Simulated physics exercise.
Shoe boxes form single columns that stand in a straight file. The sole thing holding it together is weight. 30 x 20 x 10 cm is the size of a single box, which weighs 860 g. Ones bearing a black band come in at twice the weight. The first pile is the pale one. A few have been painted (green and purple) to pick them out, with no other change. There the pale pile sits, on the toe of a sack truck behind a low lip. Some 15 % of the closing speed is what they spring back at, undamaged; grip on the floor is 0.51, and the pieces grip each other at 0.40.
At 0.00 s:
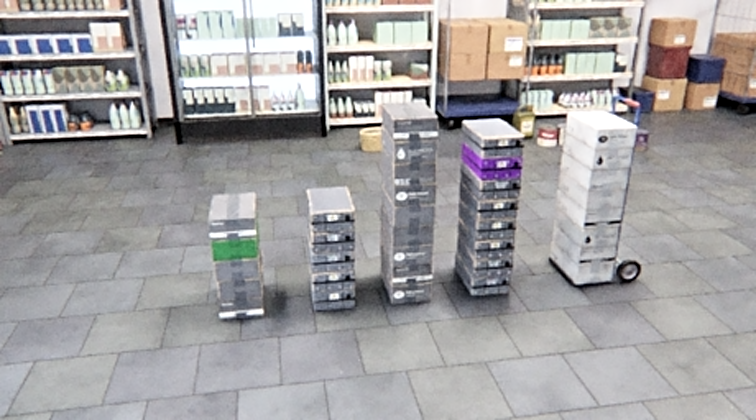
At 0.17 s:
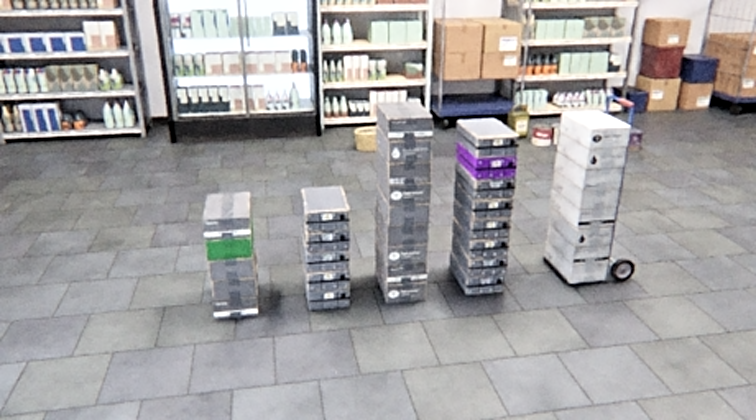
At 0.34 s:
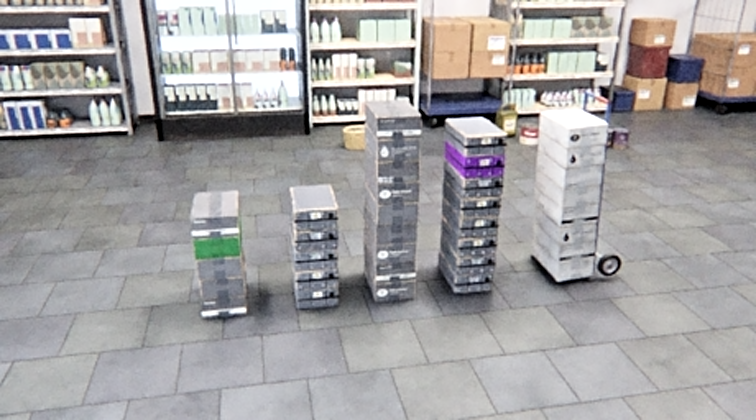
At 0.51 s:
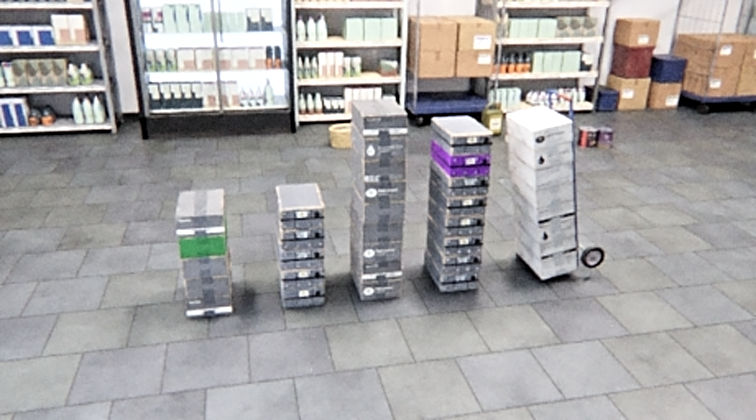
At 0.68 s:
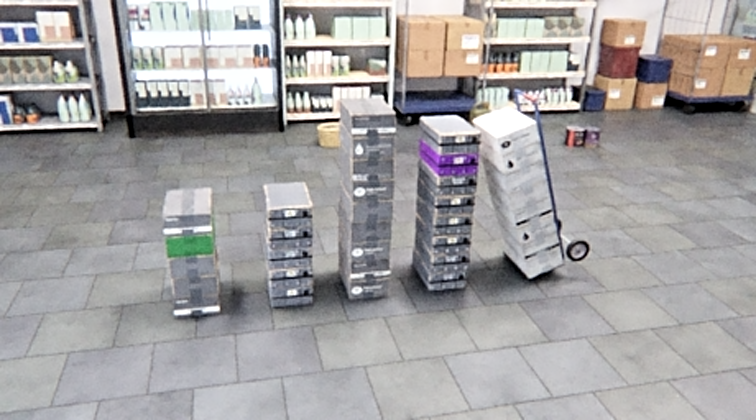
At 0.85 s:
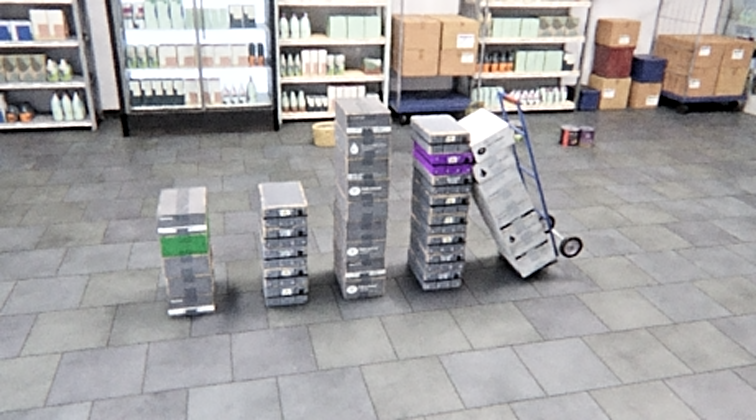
In this clip, five columns of boxes stand in a row before store shelves as the hand truck on the right tilts leftward, and its pale stack leans with it, then farther than the truck's frame, toward the purple-marked column.
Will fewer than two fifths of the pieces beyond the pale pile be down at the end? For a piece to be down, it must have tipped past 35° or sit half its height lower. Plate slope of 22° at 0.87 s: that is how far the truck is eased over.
Yes.
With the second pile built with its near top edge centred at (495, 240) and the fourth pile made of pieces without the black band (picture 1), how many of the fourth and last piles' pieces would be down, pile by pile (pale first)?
Down count - fourth 0, last 0.
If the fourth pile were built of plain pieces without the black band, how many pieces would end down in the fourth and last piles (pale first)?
Then fourth 0, last 0.
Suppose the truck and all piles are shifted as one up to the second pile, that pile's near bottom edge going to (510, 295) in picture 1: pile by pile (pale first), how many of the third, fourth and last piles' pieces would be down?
After that shift, the third pile would have 0 down, the fourth 0 and the last 0.
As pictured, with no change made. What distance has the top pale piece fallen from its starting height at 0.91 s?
About 2 cm.
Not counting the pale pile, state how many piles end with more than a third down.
The total is 0.
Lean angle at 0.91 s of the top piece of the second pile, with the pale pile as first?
Tilt: Near 0 degrees.
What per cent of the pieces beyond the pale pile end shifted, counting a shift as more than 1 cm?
It comes to 10 percent.
By 0.91 s, 0 of the pale pile down; none of the 27 other boxes down, 2 disturbed; purple box moved 21 mm.
By 1.00 s, 0 of the pale pile down; none of the 27 other boxes down, 3 disturbed; purple box moved 30 mm.
When it is over (1.9 s), 0 of the pale pile down; none of the 27 other boxes down, 3 disturbed; purple box moved 29 mm; green box unmoved. That is 0 per cent. In pixels of the last frame, middles, purple box near (437, 155), green box near (186, 231).
